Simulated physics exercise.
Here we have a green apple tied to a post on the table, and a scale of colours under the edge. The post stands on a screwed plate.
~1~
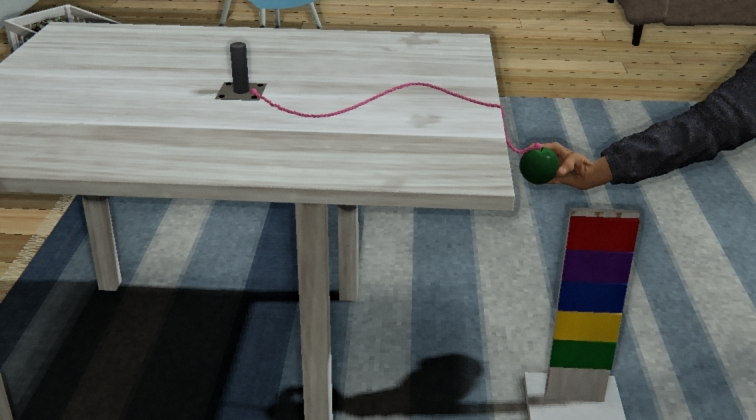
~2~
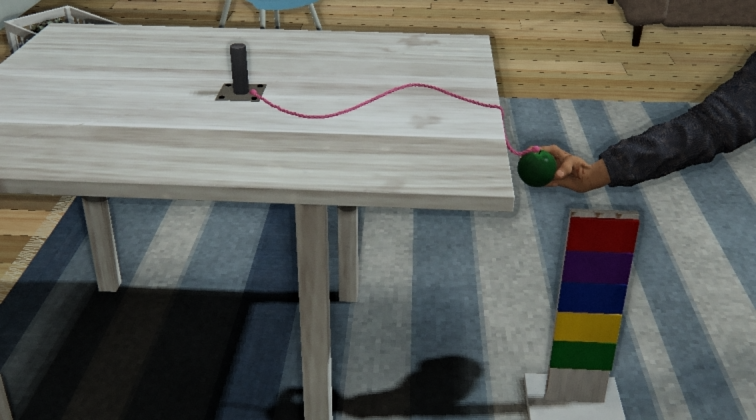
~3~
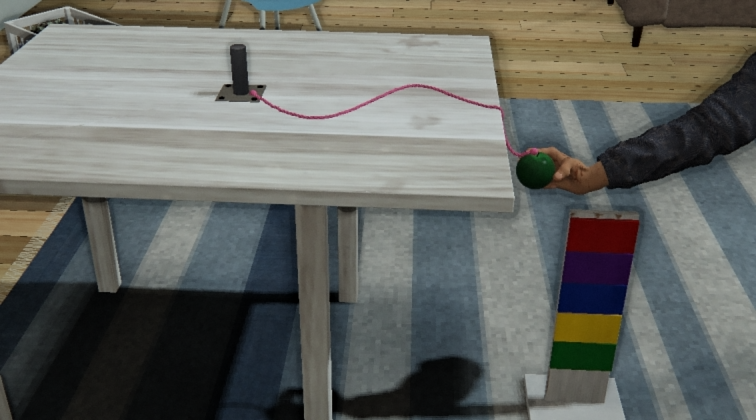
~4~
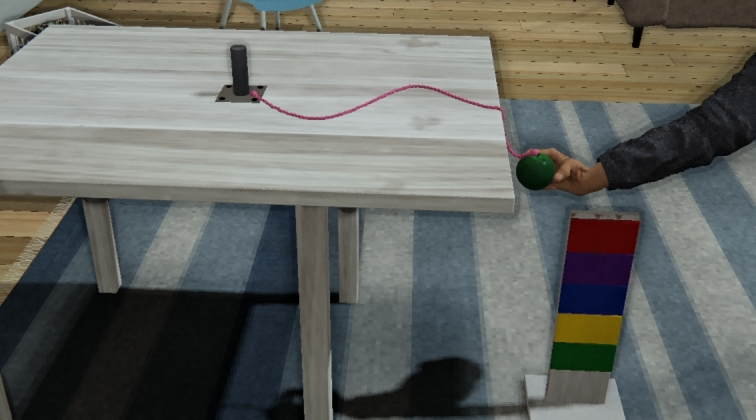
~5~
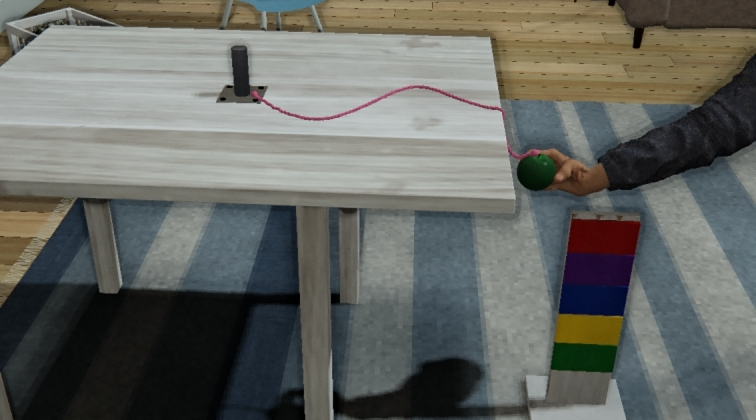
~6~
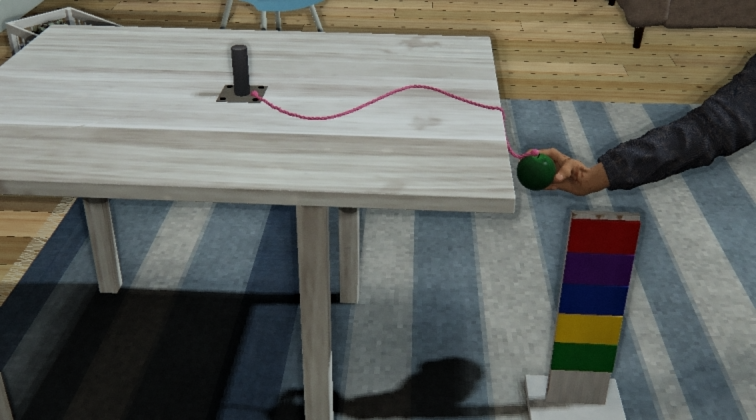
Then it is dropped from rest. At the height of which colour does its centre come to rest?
The purple one.
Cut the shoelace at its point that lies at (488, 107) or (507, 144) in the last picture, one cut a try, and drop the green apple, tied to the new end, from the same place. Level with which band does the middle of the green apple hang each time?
In that order: Above them all; red.
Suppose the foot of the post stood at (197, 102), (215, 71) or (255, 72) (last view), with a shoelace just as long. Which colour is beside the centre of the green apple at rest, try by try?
It would be red; red; purple.
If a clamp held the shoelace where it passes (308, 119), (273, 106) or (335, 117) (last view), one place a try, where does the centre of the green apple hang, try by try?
About (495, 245), (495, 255) and (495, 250).
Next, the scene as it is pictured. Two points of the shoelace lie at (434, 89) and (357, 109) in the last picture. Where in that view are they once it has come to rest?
About (499, 115), and the other about (391, 105).
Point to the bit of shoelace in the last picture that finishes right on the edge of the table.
The one at (438, 91).
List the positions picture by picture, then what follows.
The first picture shows green apple (539, 165); red (603, 236); purple (598, 268); blue (593, 298); yellow (588, 328); green (583, 356).
The second picture shows green apple (537, 169); shoelace through (270, 104) (331, 116) (380, 96) (437, 89) (492, 107).
The third picture shows green apple (536, 170).
The fourth picture shows green apple (535, 172); shoelace through (271, 105) (331, 117) (380, 98) (438, 90) (492, 108).
The fifth picture shows green apple (536, 172).
The sixth picture shows green apple (536, 172); shoelace through (271, 105) (332, 117) (381, 98) (438, 91) (493, 109).
A little later, apple near (517, 261); level with purple.
Next, apple near (462, 261); level with purple.
Later still, apple near (492, 265); level with purple.
When it is over, apple near (497, 267); level with purple. The shoelace holds its middle at purple.
